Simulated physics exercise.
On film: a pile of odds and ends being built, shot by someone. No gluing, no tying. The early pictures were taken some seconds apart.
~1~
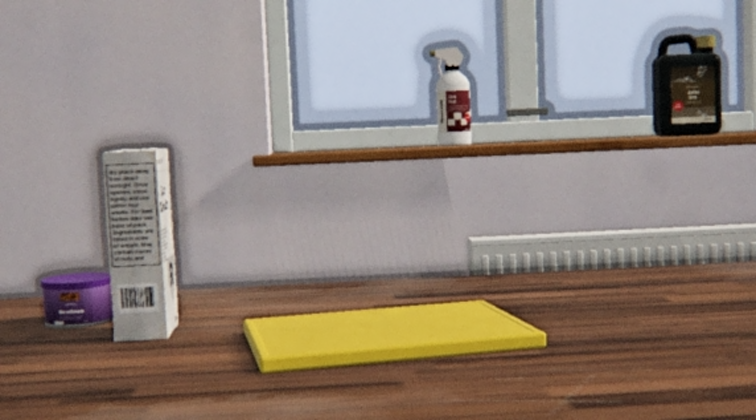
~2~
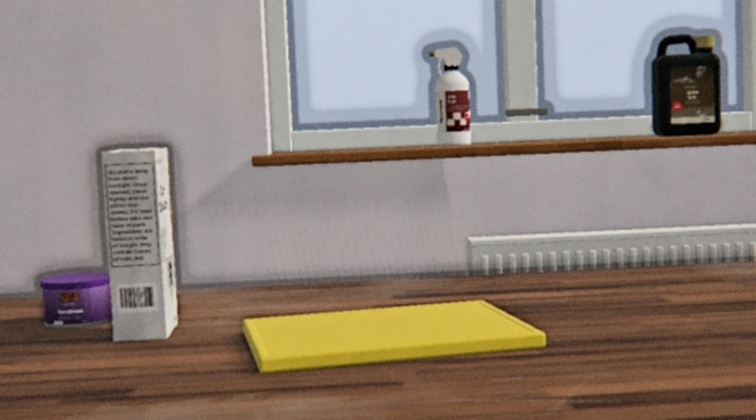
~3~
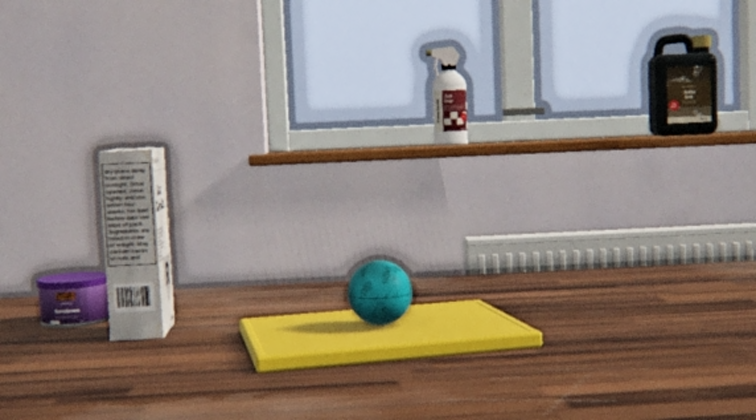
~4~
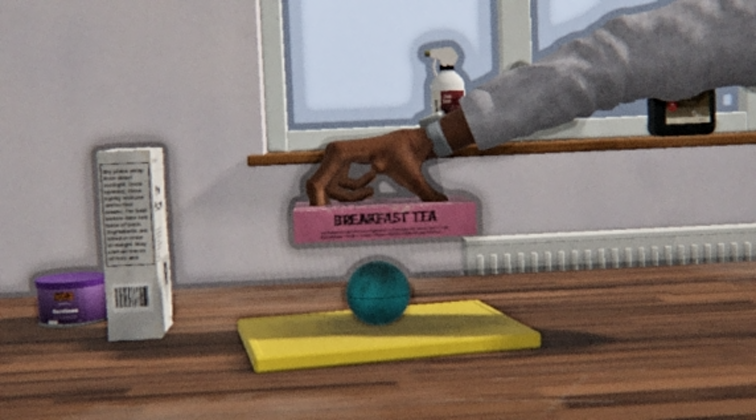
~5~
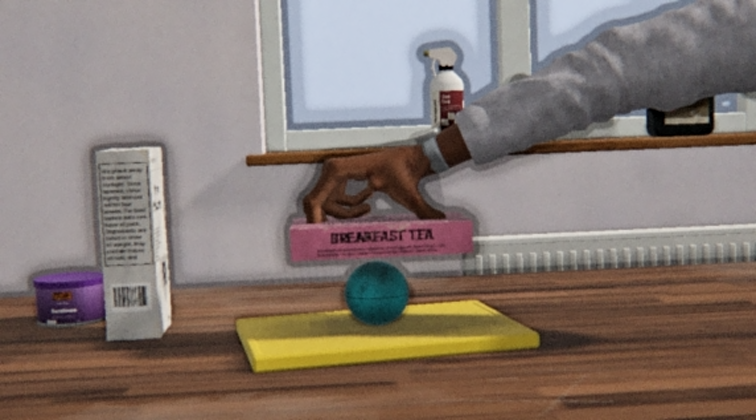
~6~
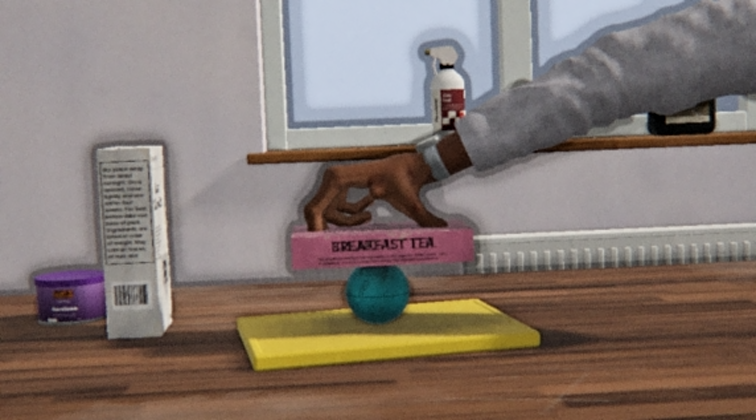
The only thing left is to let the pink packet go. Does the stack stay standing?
No.
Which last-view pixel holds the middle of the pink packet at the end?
End position: Approximately (524, 300).
Then, 0.70 s past the last view, pink packet now fallen; turquoise ball displaced a little.
Then, 1.20 s past the last view, turquoise ball displaced a little.
Finally, fallen, pink packet; the other 4 still in place. Final places as the last picture's camera would see them, pink packet near (524, 300). The pile comes apart.
